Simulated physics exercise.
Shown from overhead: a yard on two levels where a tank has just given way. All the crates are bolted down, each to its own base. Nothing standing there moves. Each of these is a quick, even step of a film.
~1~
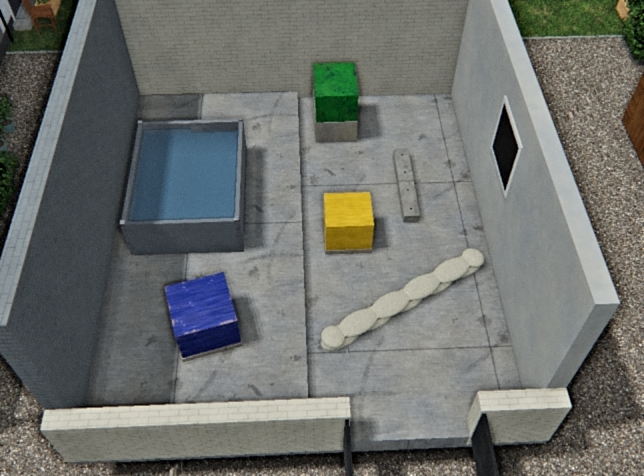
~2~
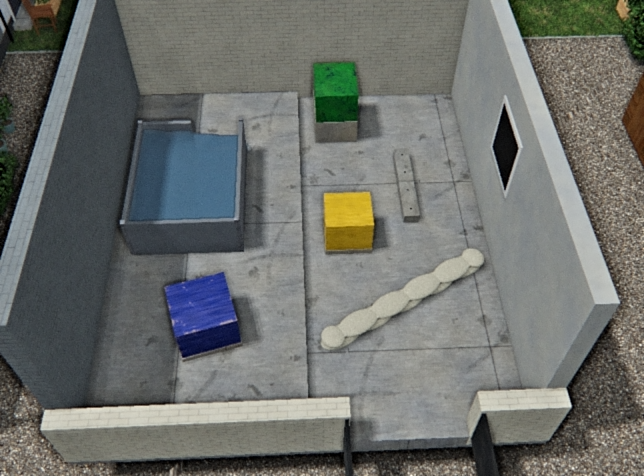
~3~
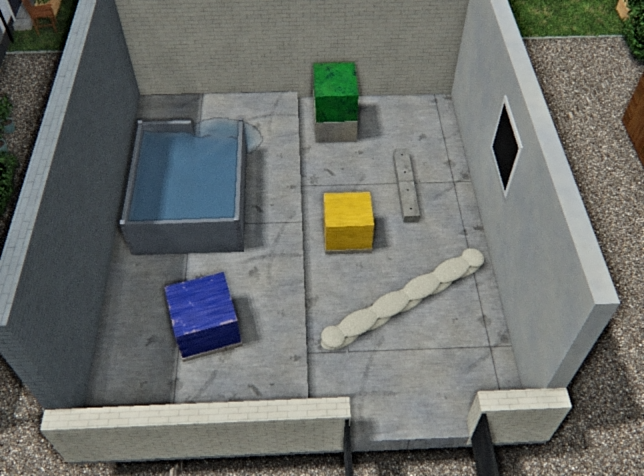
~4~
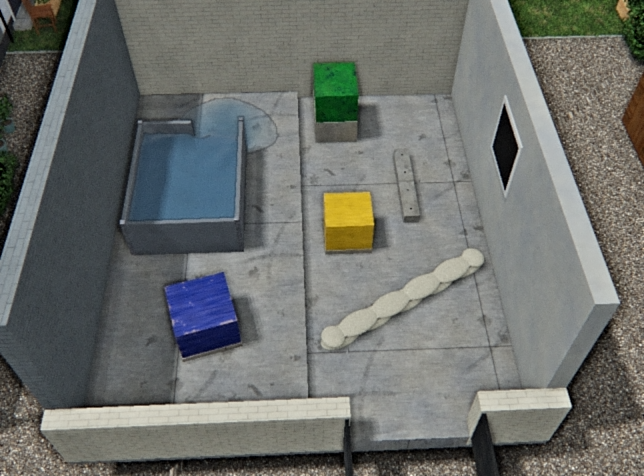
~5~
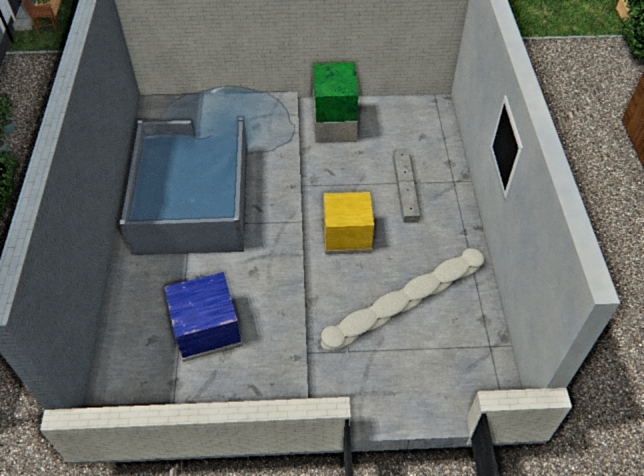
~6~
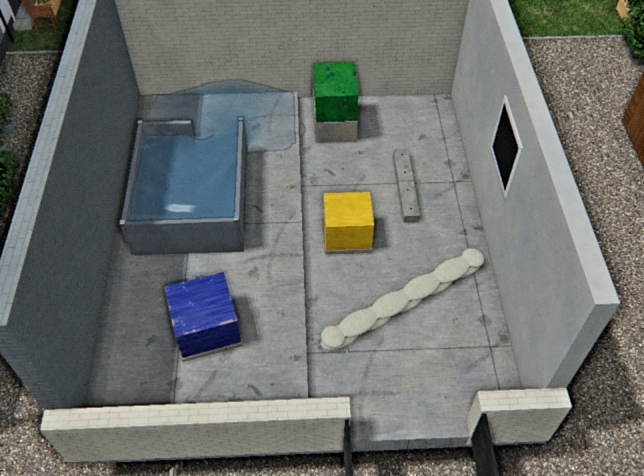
A large grey water tank stands at the upper left of a walled, concrete-paved yard seen from overhead. A blue block sits below it, a yellow block is near the centre, a green-topped block is by the back wall, and a narrow slab and a pale, lumpy diagonal barrier lie to the right. The tank's far side opens and water pours out, spreading rightward and along the back wall.
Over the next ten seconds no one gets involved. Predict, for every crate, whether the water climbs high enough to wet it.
One by one: The yellow crate will have water on it; the green crate will have no water on it; the blue crate will have no water on it.
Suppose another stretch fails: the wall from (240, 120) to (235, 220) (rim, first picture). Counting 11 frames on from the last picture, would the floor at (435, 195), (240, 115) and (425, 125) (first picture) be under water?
The first comes out soaked, the second untouched, the third soaked.
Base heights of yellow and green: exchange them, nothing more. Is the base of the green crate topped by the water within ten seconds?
As it turns out, the green crate gets reached.
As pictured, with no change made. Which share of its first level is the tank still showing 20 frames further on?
Roughly 44 percent.
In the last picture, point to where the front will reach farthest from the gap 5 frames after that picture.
I'd say around (384, 96).
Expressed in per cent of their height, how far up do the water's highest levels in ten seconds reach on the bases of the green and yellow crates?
The first reaches around 50 in a hundred, the second around 130.
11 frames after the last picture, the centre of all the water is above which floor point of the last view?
Close to (216, 162), I reckon.
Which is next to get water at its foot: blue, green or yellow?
I'd pick the green crate.
A moment on, water covers 15 % of the floor; the yellow crate not reached, the green crate water round its plinth, the blue crate not reached.
Next, water covers 20 % of the floor; the yellow crate not reached, the green crate water round its plinth, the blue crate not reached.
Then, water covers 35 % of the floor; the yellow crate water round its plinth, the green crate water round its plinth, the blue crate not reached.
Later, water covers 65 % of the floor; the yellow crate water round its plinth, the green crate water round its plinth, the blue crate water round its plinth.
In the end, water covers 75 % of the floor; the yellow crate was topped, the green crate stayed above the water, the blue crate stayed above the water.
